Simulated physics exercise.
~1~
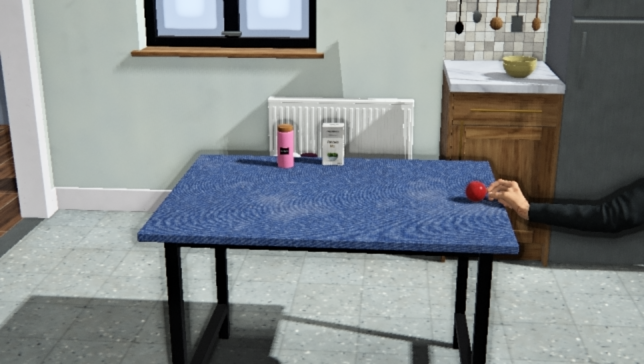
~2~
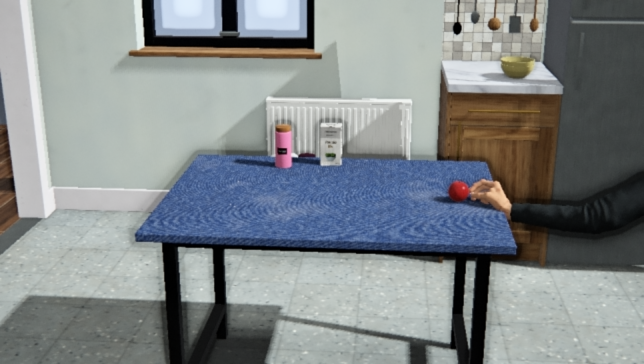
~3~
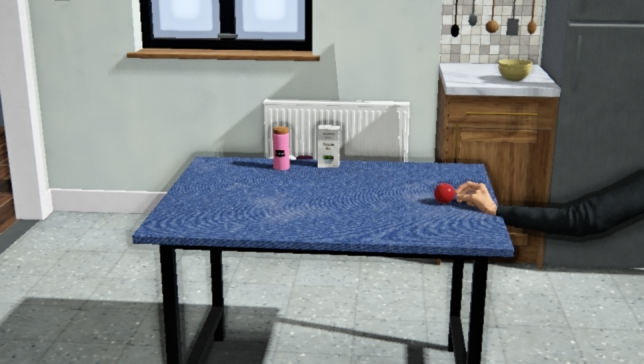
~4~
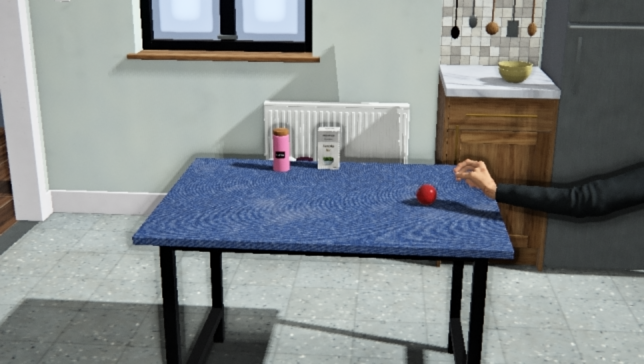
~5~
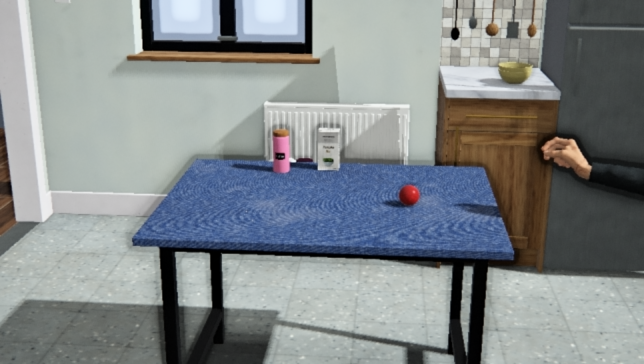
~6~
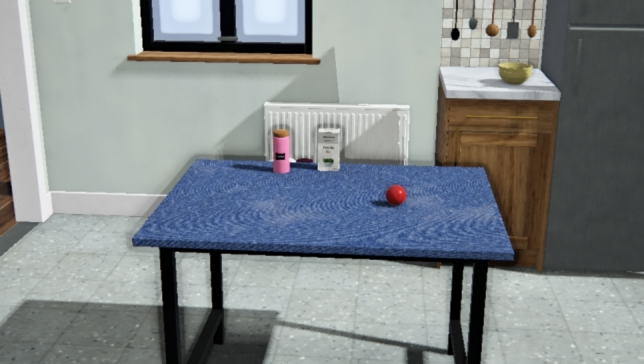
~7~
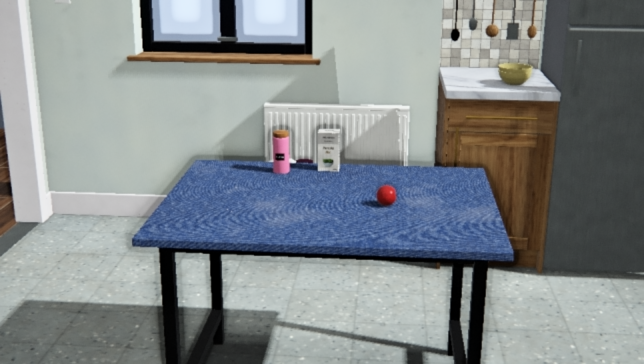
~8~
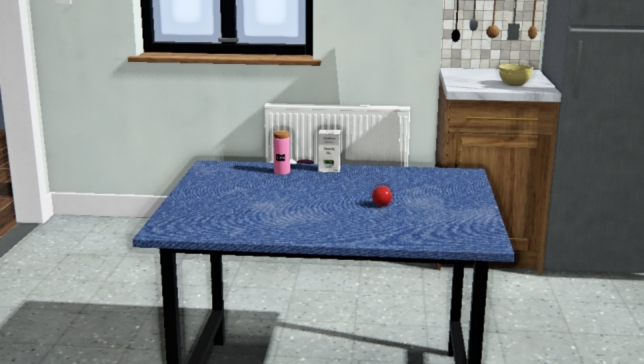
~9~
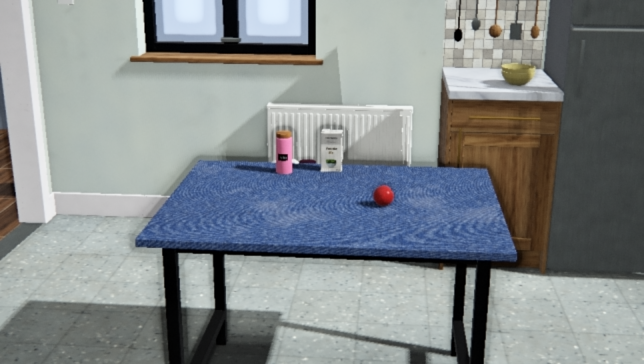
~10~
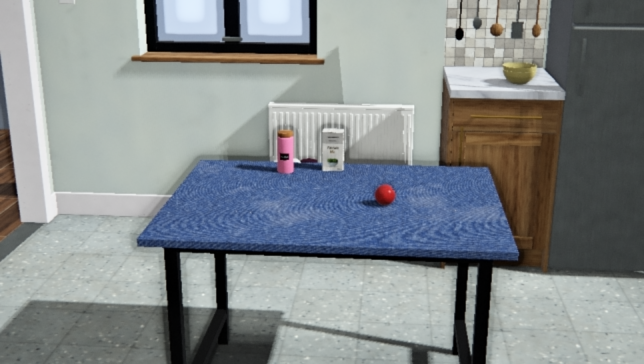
A red apple sits near the right end of a blue table in a kitchen, seen from the front and slightly above, with a hand at its right side. A pink jar and a white carton stand towards the back, before a white radiator, and a green bowl rests on a counter to the right. The dark-sleeved arm pushes the apple left, then lets go and draws back out of view. The apple rolls on leftwards, gradually slowing. It comes to rest on the table, right of the middle, while the jar and carton stay put.
